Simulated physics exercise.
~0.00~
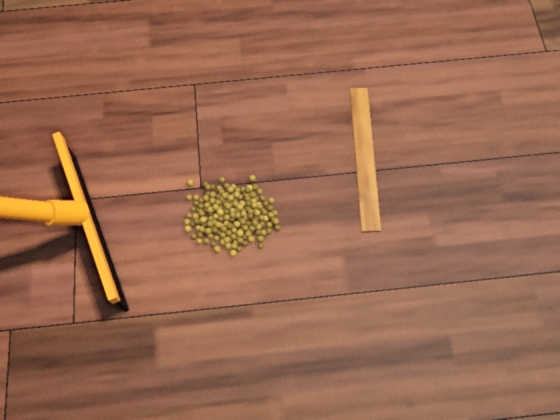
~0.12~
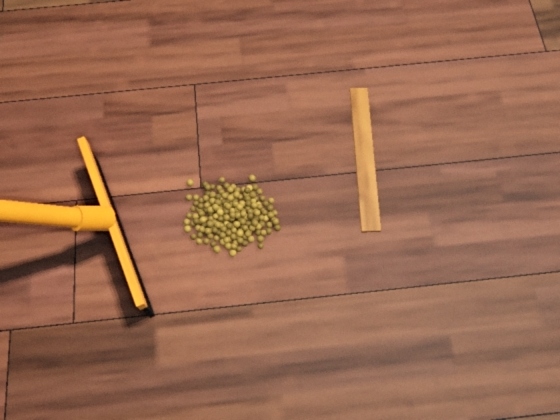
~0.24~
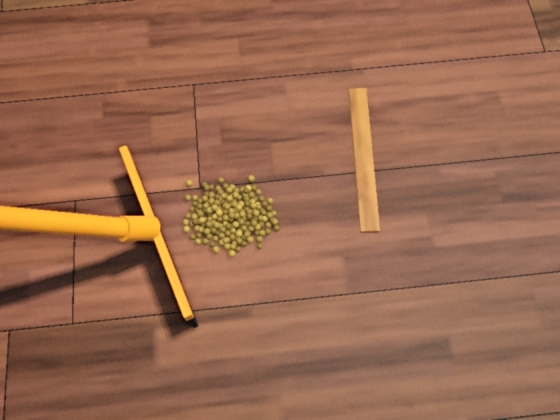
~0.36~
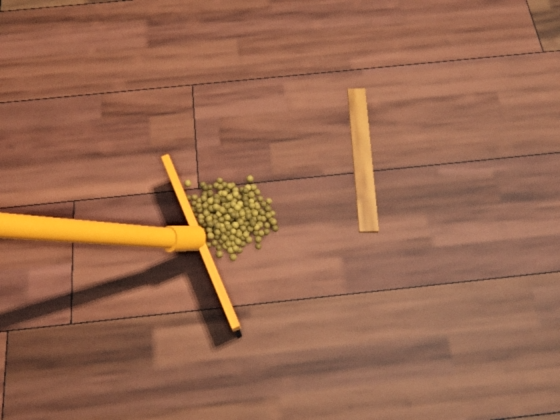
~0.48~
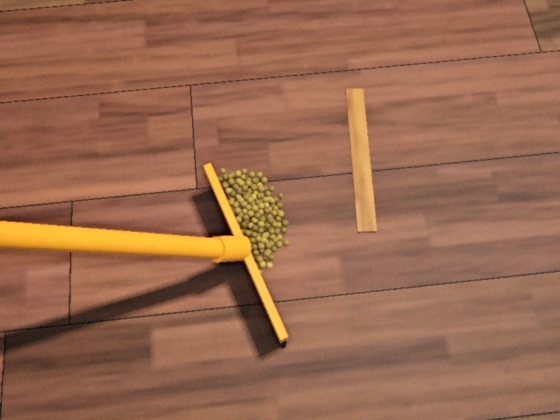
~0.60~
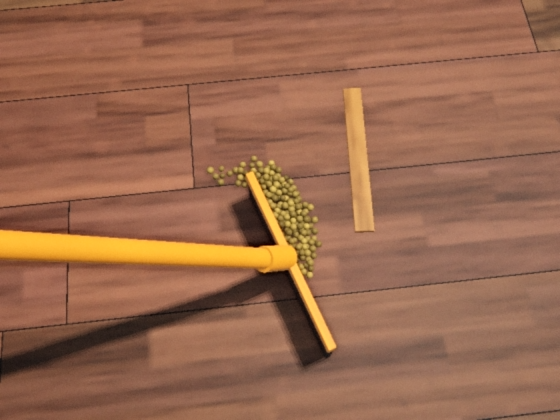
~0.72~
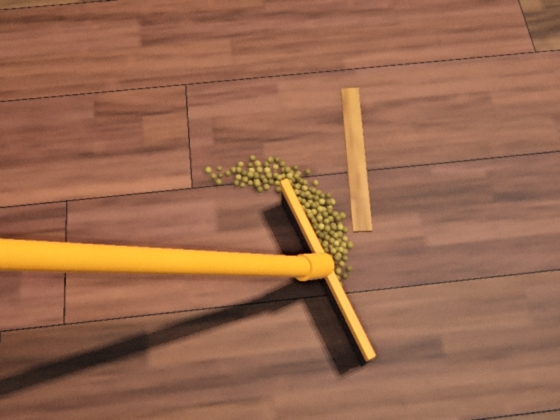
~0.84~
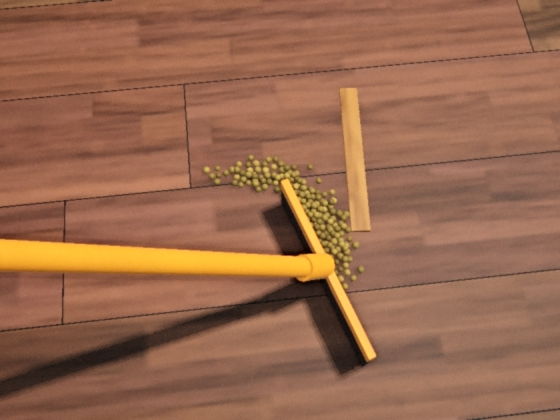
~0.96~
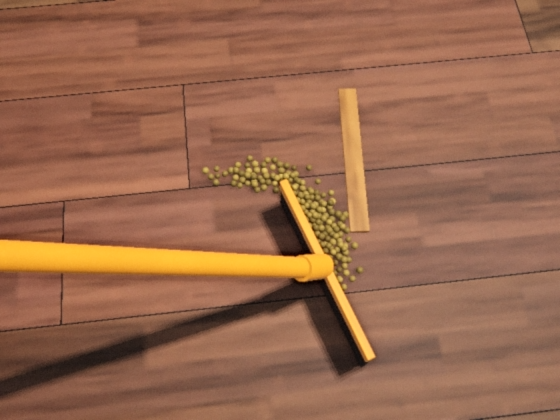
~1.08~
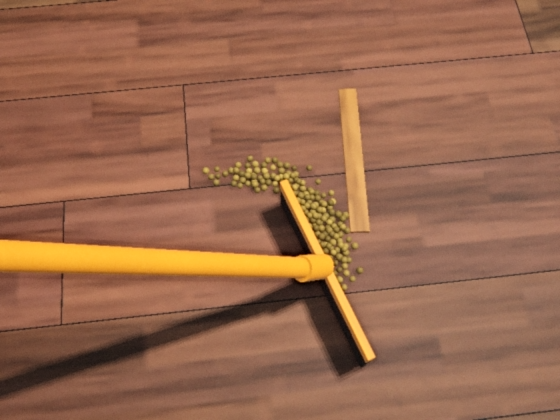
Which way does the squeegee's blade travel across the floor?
The blade travels to the right, toward the pale wooden strip.
